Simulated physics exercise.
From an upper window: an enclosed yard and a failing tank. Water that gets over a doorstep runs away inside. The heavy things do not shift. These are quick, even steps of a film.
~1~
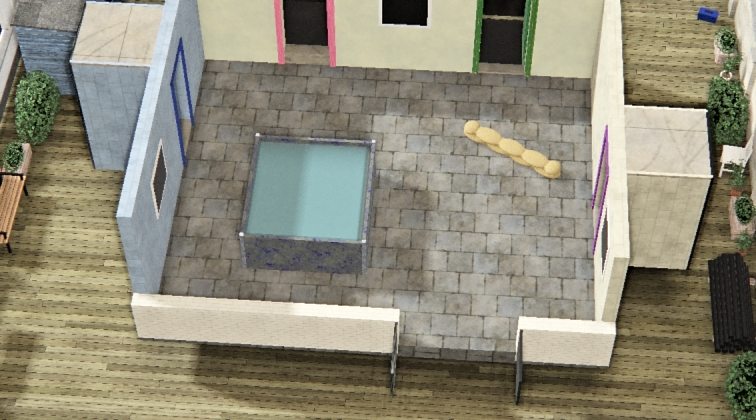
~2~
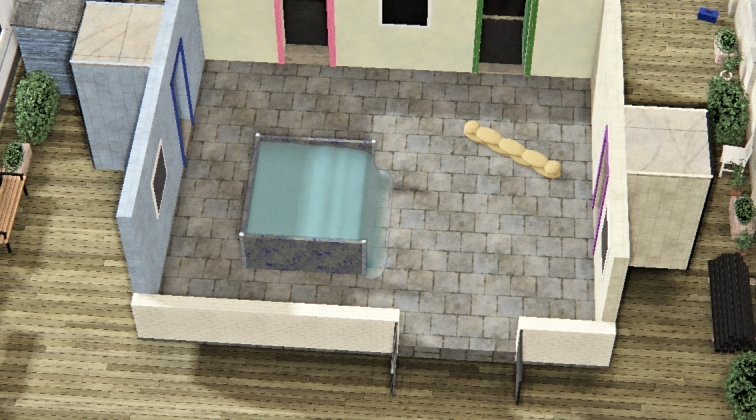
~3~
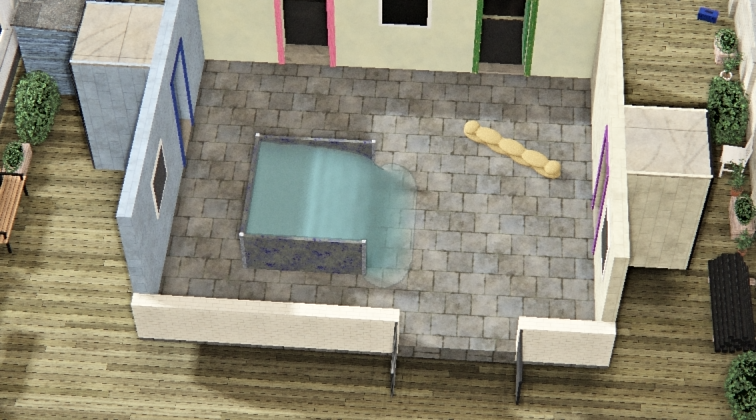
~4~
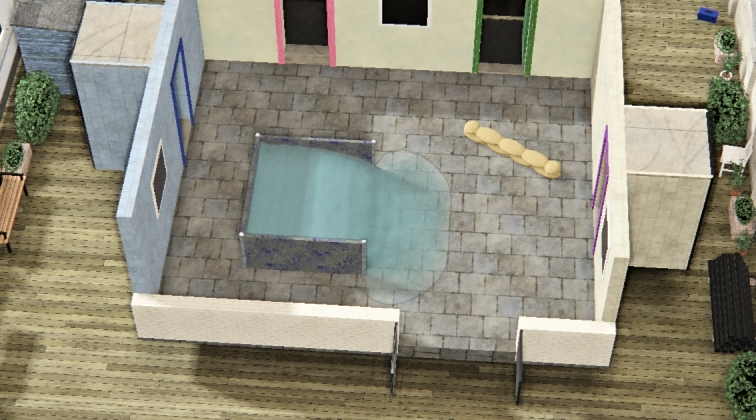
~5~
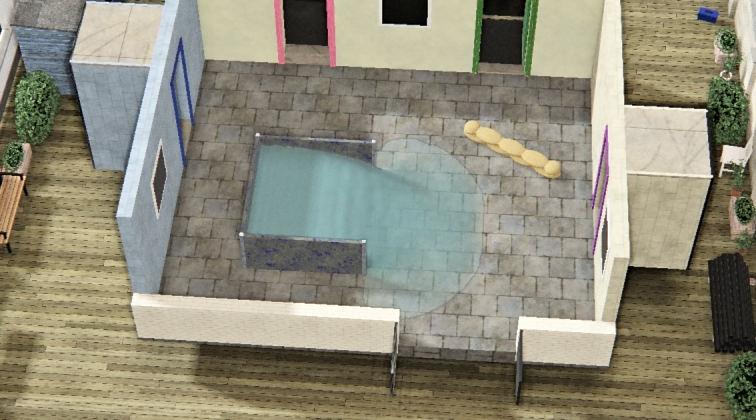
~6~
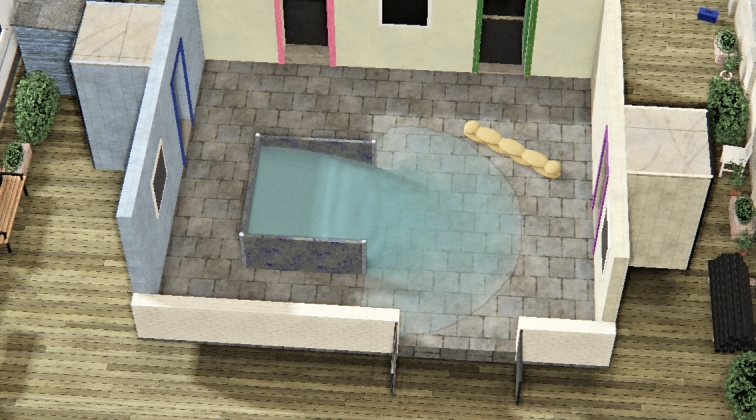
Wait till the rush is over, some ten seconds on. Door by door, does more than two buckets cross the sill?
The purple door floods; the green door floods; the pink door holds within the limit; the blue door holds within the limit.
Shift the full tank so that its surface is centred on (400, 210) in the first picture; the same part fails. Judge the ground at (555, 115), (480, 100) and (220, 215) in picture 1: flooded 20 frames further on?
In that order: Flooded, wet, free of water.
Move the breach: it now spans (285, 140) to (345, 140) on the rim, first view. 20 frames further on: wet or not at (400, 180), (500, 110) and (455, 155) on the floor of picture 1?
In turn: Dry, wet, dry.
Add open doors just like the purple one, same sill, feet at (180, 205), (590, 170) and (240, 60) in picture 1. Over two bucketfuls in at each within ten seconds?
One after the other: Stays under, goes over, is under.
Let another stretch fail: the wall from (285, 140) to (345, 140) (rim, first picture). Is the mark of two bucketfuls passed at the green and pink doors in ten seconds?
My reading: Green passes that mark, pink takes more.
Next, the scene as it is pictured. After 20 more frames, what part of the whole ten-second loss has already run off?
Roughly 50 per cent.
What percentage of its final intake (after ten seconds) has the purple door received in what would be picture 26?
Near 90 in a hundred.
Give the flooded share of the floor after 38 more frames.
I make it 70 per cent.
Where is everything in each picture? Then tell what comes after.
Still water in the water tank at (309, 191), in the first picture.
Water pours out at (367, 211) and has run to (377, 172), in the second picture.
The front is at (397, 168), out from the gap at (367, 214), in the third picture.
Water pours out at (367, 215) and has run to (420, 159), in the fourth picture.
The front is at (443, 153), out from the gap at (367, 216), in the fifth picture.
The front is at (513, 197), out from the gap at (367, 216), in the sixth picture.
A moment on, water covers 40 % of the floor; the purple door over two buckets in, the green door not reached, the pink door not reached, the blue door not reached.
Next, water covers 50 % of the floor; the purple door far over two buckets in, the green door wet at the sill, nothing in, the pink door not reached, the blue door not reached.
Then, water covers 50 % of the floor; the purple door far over two buckets in, the green door under two buckets in, the pink door not reached, the blue door not reached.
Later, water covers 70 % of the floor; the purple door far over two buckets in, the green door over two buckets in, the pink door wet at the sill, nothing in, the blue door not reached.
In the end, water covers 95 % of the floor; the purple door far over two buckets in, the green door over two buckets in, the pink door wet at the sill, nothing in, the blue door wet at the sill, nothing in.
